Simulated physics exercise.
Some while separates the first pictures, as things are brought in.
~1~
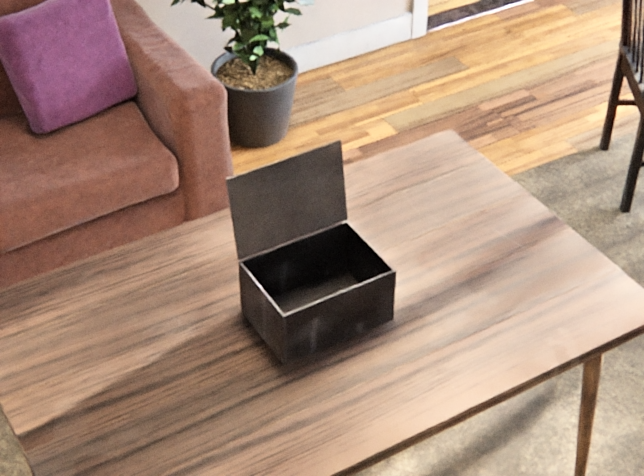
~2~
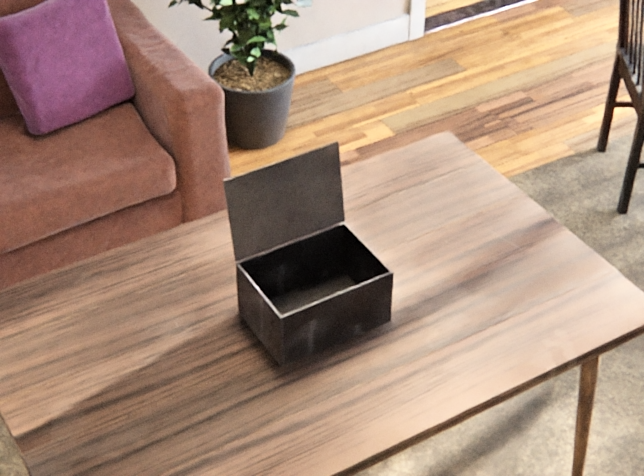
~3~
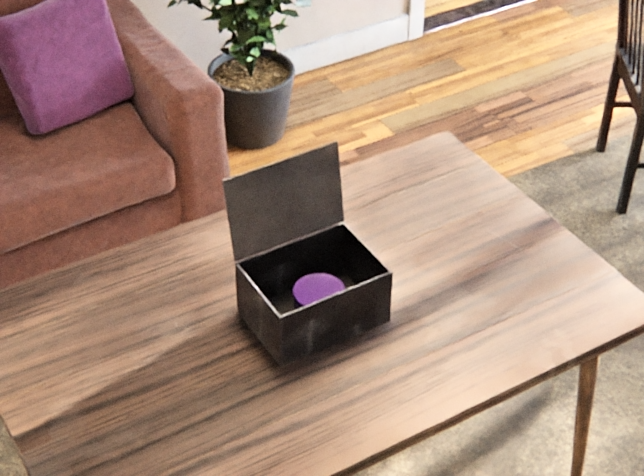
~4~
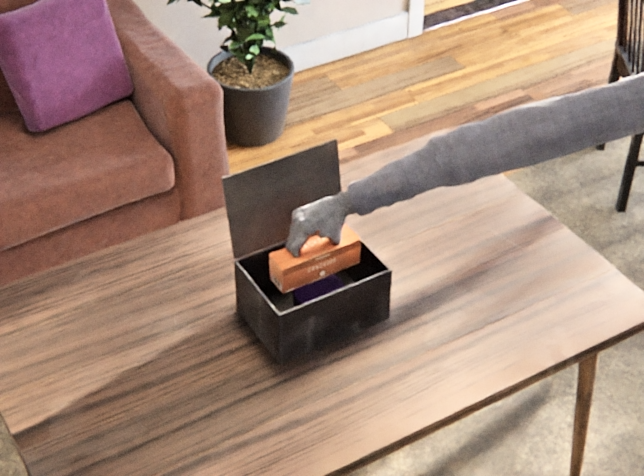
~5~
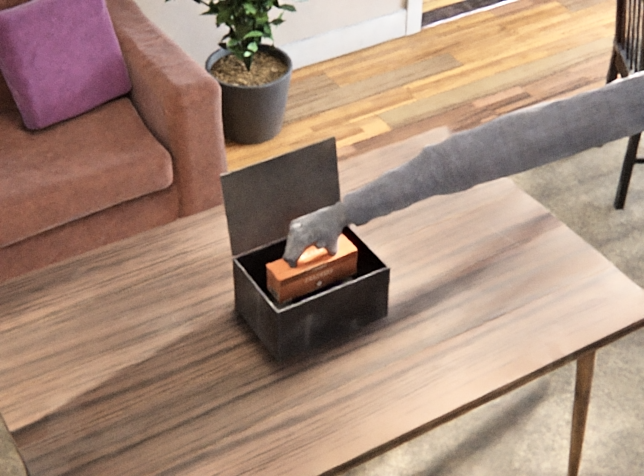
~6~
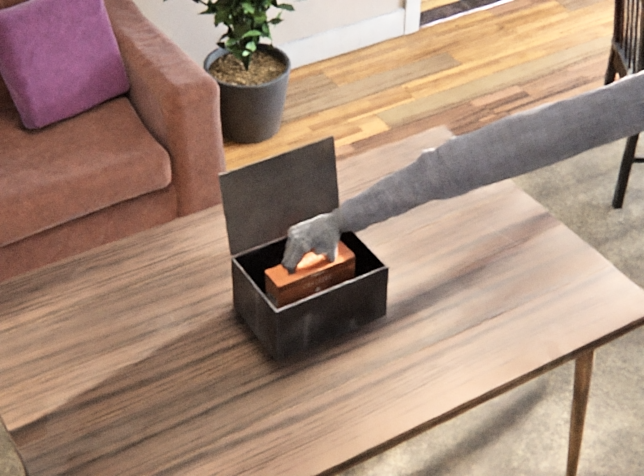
A purple round object appears in an open black box on a table, then a grey-sleeved arm lowers an orange carton inside.
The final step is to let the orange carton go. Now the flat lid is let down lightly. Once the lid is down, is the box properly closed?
Yes, the box is closed.
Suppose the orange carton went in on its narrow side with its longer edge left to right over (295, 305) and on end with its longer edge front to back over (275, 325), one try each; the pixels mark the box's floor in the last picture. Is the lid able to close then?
Case one: Lid goes down; case two: Lid stays raised.
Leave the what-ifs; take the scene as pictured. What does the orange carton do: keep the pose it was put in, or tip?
Once everything settles, the orange carton keeps its original angle.
Then, 1.20 s later than the last frame, lid starting down.
Then, 1.70 s later than the last frame, lid 46° above the rim.
Then, 1.90 s later than the last frame, lid 16° above the rim.
Then, 2.80 s later than the last frame, lid shut.
When it is over, lid shut; both as before. End places, in pixels of the last picture, orange carton near (311, 276).
